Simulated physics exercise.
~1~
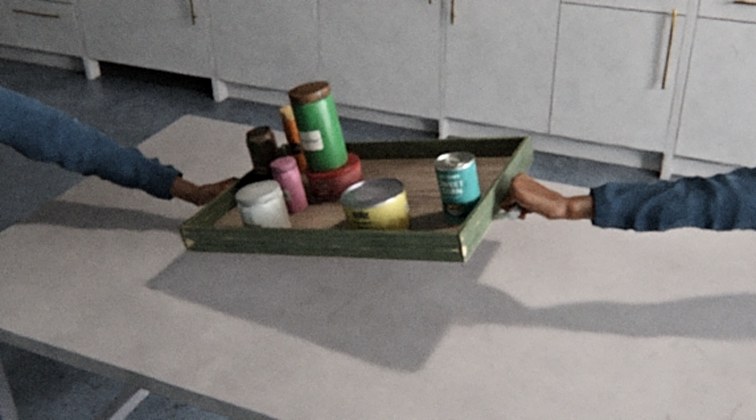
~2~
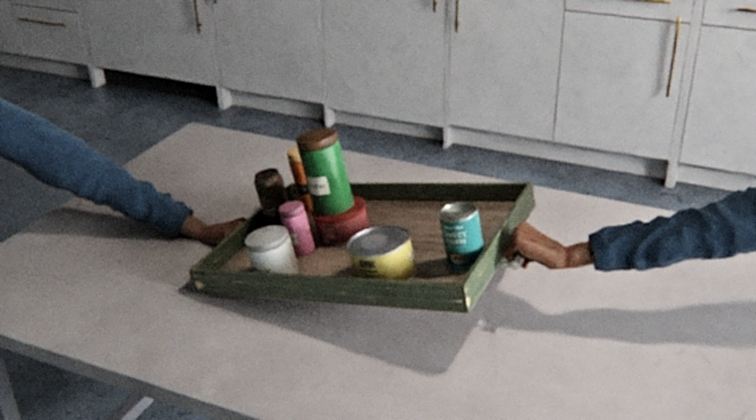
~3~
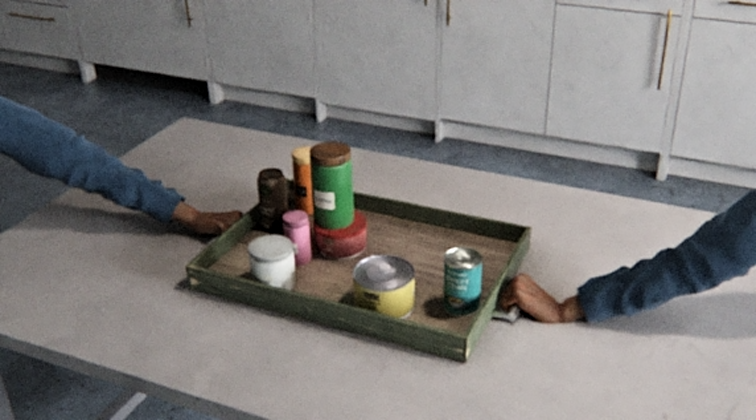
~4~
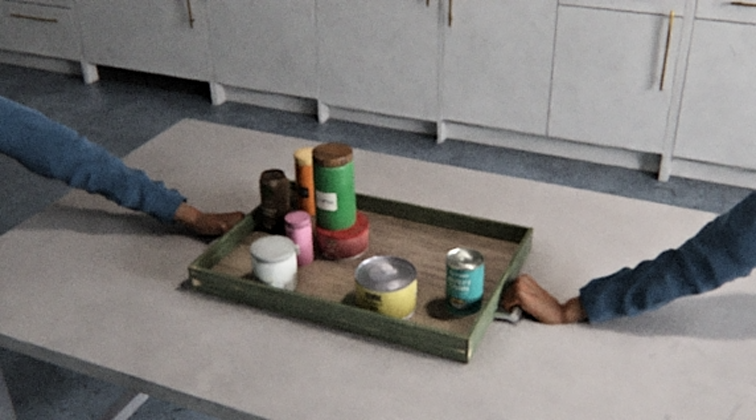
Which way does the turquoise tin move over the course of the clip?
The turquoise tin moves down, going along with the tray as the hands lower it to the table.
A green-rimmed tray of cans and jars, held by a hand at each end, was lowered onto a pale table. It turned slightly as it settled, and it ended lying flat with everything on it standing upright.
